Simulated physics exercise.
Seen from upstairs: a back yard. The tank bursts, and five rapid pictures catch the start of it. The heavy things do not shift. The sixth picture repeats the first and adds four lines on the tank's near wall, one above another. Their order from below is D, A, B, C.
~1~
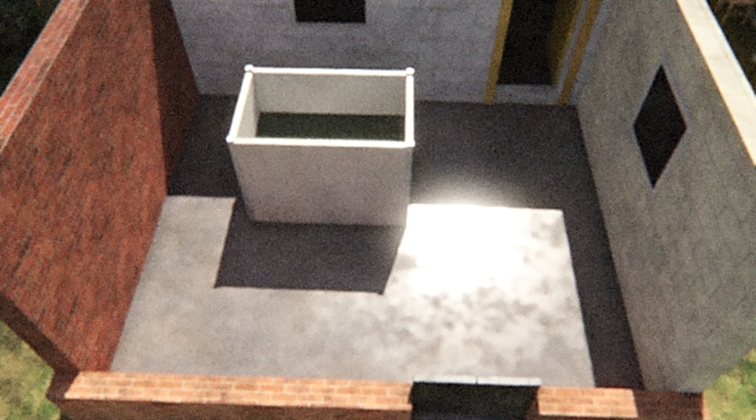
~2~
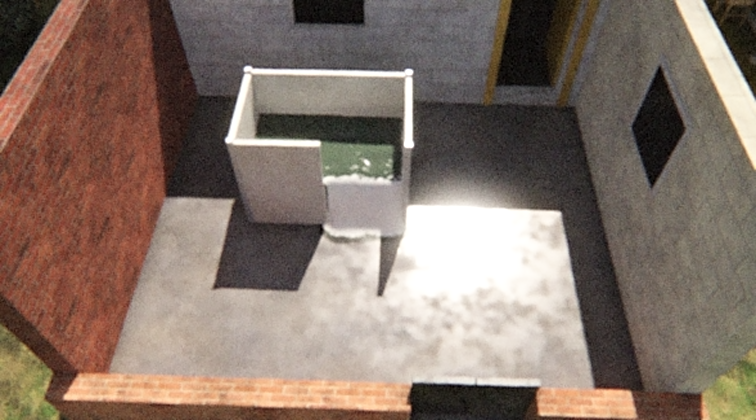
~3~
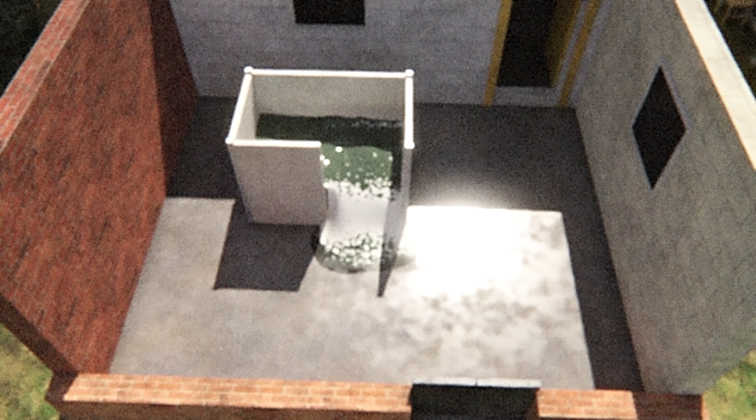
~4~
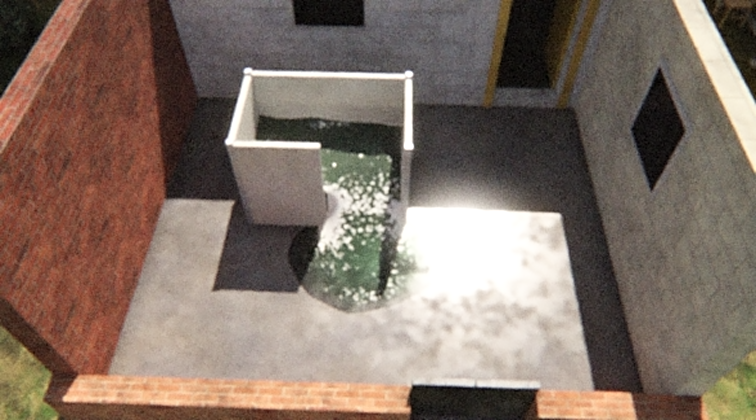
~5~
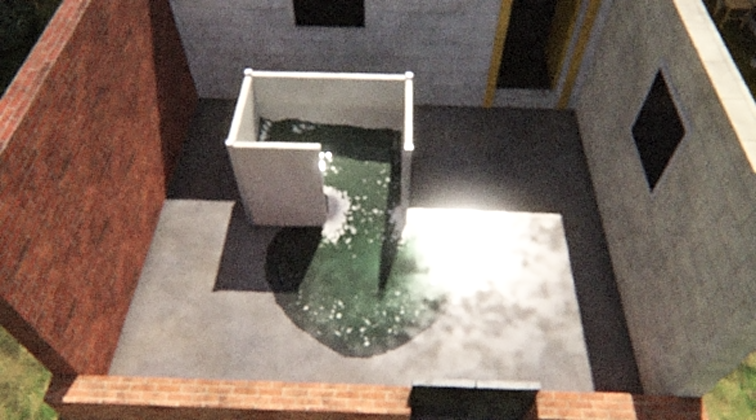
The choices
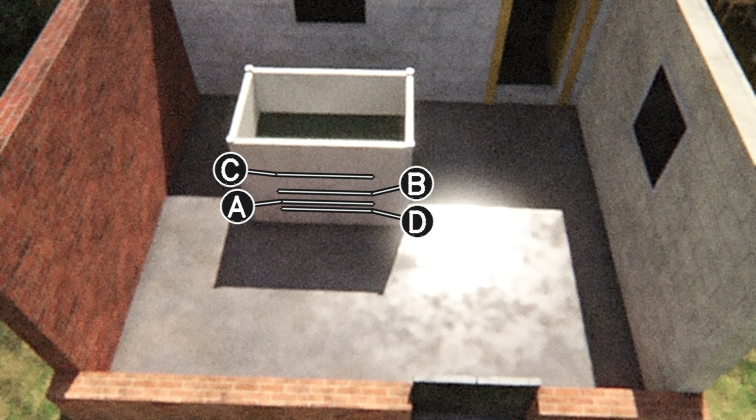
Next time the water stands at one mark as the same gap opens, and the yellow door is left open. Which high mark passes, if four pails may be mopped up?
The answer is mark C.
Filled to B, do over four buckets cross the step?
No, that is safe.
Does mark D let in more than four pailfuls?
No.
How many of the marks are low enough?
All of them.
On the marked copy, A at (326, 202); B at (325, 192); C at (323, 175); D at (327, 209); from the bottom up D, A, B, C.
With A, nothing gets over.
With B, nothing gets over.
With C, a bucket or two gets in.
With D, nothing gets over.
